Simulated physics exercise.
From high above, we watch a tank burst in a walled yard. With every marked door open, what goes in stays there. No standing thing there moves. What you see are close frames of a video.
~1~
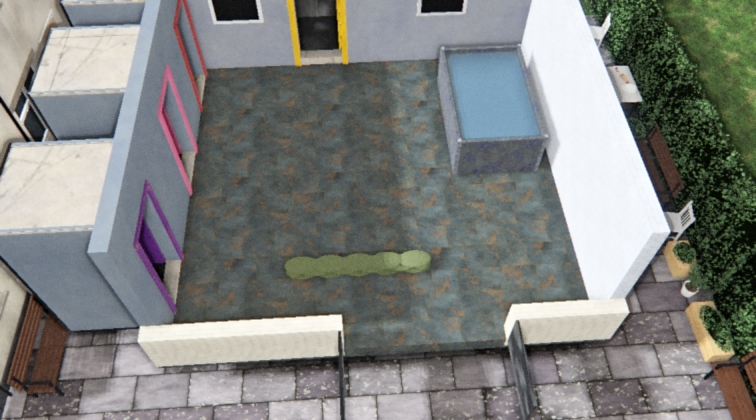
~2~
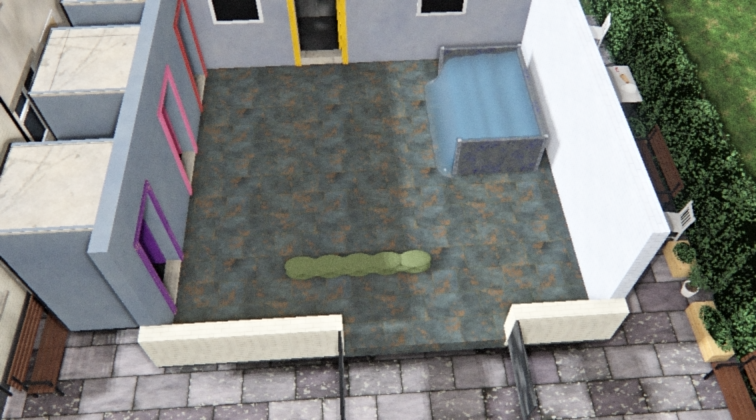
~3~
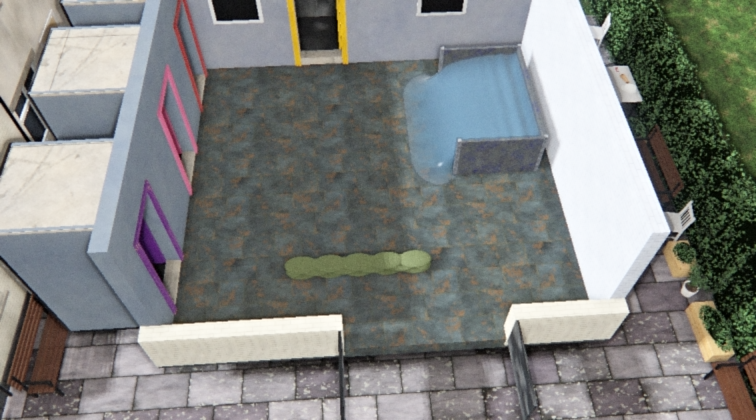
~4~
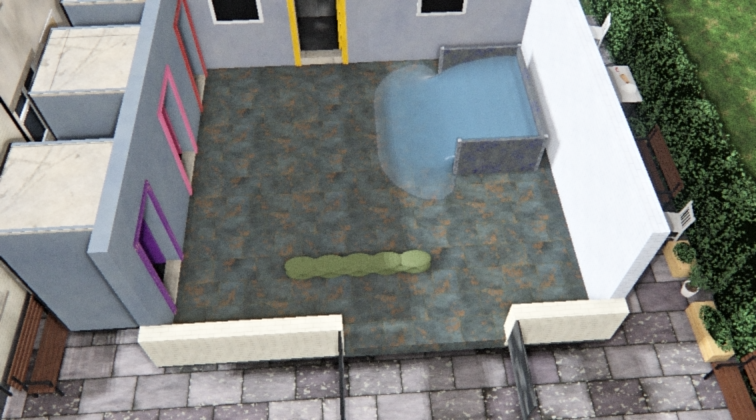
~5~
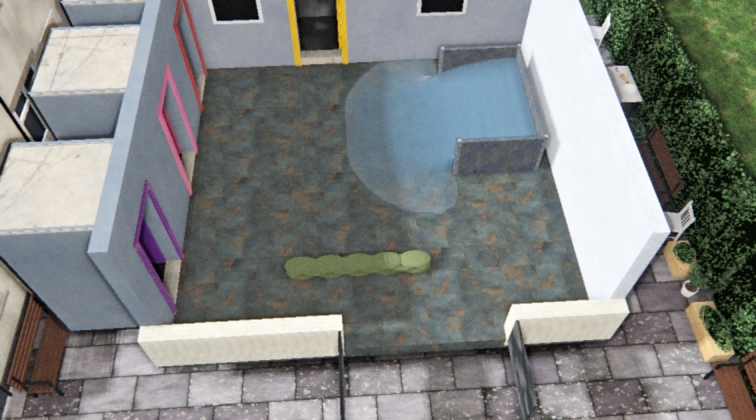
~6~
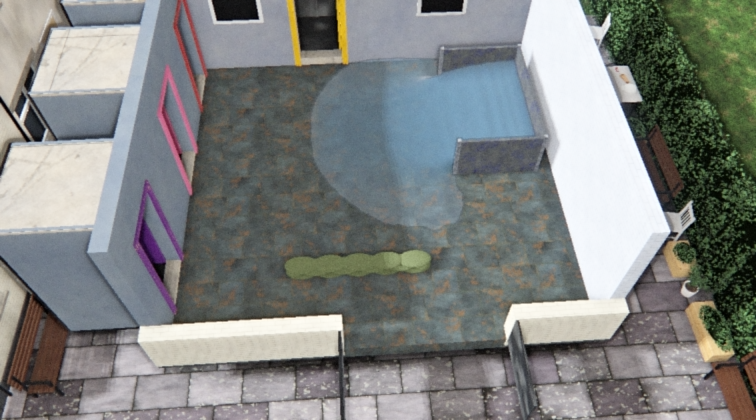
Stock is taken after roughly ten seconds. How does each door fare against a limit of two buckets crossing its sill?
The pink door is going to overshoot the allowance. The purple door is going to overshoot the allowance. The red door is going to overshoot the allowance. The yellow door is going to stay inside the allowance.
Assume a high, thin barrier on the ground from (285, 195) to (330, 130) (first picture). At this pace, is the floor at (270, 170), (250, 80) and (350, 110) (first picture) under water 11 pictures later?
Taking the three spots in turn, they are unwetted, inundated and inundated.
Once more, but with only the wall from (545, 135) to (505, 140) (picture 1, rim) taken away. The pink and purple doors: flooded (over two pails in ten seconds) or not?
The pink door falls short, while the purple door ends up above.
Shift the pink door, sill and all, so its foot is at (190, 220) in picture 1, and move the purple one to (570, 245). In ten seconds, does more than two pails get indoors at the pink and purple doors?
Well, the pink one crosses the threshold, while the purple one stays short of the threshold.
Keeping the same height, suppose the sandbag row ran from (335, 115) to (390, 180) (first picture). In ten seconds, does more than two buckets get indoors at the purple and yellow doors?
Purple door: Past the limit; yellow door: Past the limit.
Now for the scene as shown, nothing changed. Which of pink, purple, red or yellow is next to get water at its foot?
That would be the one in yellow.
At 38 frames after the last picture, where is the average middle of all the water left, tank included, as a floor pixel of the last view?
At about (304, 176).
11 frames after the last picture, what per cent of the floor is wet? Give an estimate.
Share estimate: About 60 per cent.
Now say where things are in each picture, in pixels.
The first frame shows still water in the tank at (491, 94).
In the second frame, water pours out at (449, 117) and has run to (437, 81).
In the third frame, water pours out at (449, 117) and has run to (422, 77).
In the fourth frame, the front is at (396, 73), out from the gap at (449, 119).
In the fifth frame, the front is at (379, 66), out from the gap at (448, 119).
In the sixth frame, water pours out at (448, 120) and has run to (322, 96).
A moment on, water covers 55 % of the floor; the pink door under two buckets in, the purple door not reached, the red door wet at the sill, nothing in, the yellow door wet at the sill, nothing in.
Next, water covers 60 % of the floor; the pink door far over two buckets in, the purple door wet at the sill, nothing in, the red door far over two buckets in, the yellow door wet at the sill, nothing in.
Then, water covers 65 % of the floor; the pink door far over two buckets in, the purple door over two buckets in, the red door far over two buckets in, the yellow door wet at the sill, nothing in.
Later, water covers 75 % of the floor; the pink door far over two buckets in, the purple door far over two buckets in, the red door far over two buckets in, the yellow door wet at the sill, nothing in.
In the end, water covers 95 % of the floor; the pink door far over two buckets in, the purple door far over two buckets in, the red door far over two buckets in, the yellow door wet at the sill, nothing in.
